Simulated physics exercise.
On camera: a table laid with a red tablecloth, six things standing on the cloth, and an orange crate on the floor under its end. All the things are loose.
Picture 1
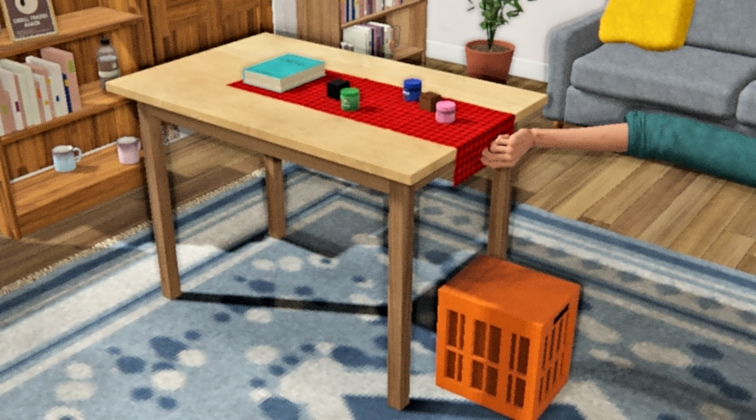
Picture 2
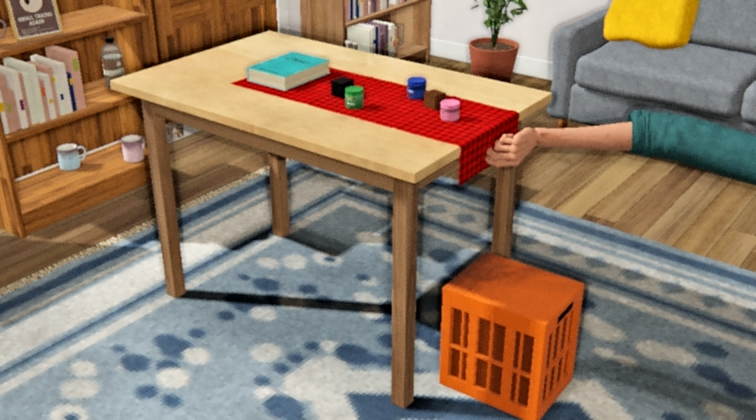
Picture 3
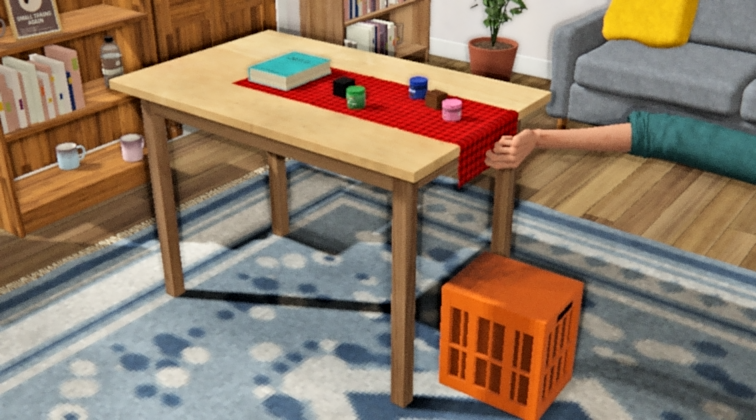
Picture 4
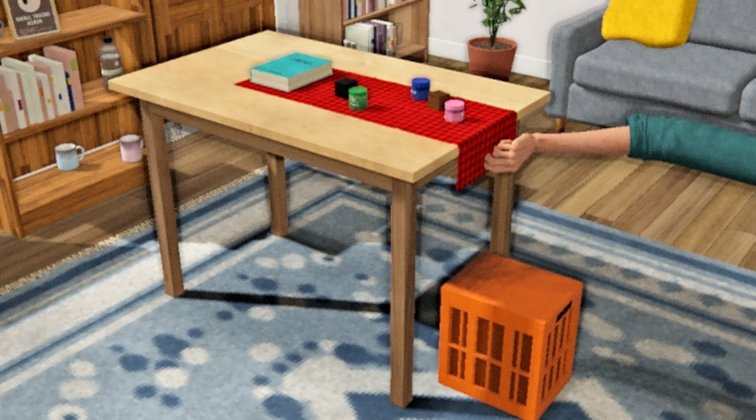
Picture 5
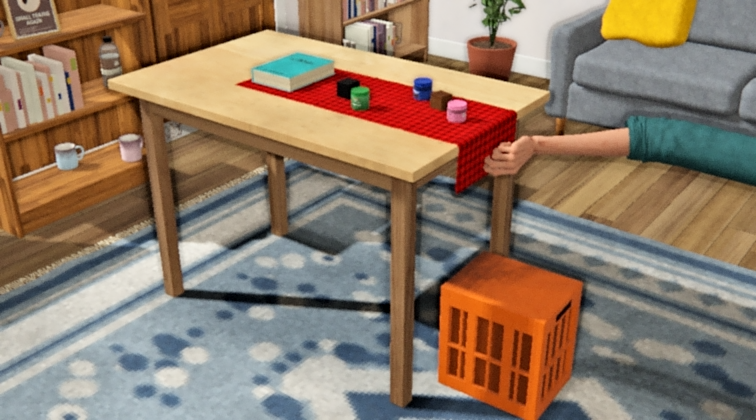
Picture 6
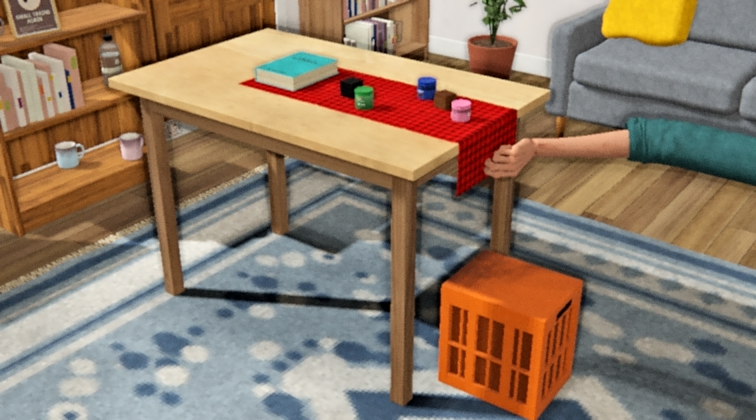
A red cloth on a pale wooden table slides slightly toward the near right end, in a living room seen from above at an angle. On it are a teal book at the left, small black and brown blocks, and green, blue and pink pots, with an orange crate below. After a slight camera shift, the view holds steady as the items creep right with the cloth, a teal-sleeved arm gripping its edge.
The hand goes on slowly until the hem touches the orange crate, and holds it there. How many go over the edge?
The answer is three.
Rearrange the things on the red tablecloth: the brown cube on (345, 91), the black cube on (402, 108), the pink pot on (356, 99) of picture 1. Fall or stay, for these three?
The brown cube holds on, the black cube drops off, the pink pot survives.
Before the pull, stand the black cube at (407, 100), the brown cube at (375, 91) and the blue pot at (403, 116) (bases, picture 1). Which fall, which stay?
The black cube is carried off, the brown cube keeps its place on top, the blue pot goes over.
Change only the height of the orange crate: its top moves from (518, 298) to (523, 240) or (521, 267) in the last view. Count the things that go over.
The count: 1 and 2.
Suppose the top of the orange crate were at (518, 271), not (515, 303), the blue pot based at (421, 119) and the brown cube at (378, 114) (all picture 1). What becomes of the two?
The blue pot is carried off, the brown cube keeps its place on top.
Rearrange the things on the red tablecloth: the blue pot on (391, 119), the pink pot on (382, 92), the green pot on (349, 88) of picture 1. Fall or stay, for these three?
The blue pot goes over; the pink pot does not fall; the green pot survives.
Early on, hem near (485, 233); pink pot and brown cube gone.
Midway, hem on the crate; pink pot, brown cube and blue pot gone.
Finally, hem on the crate; pink pot, brown cube and blue pot gone. Over the edge go three.
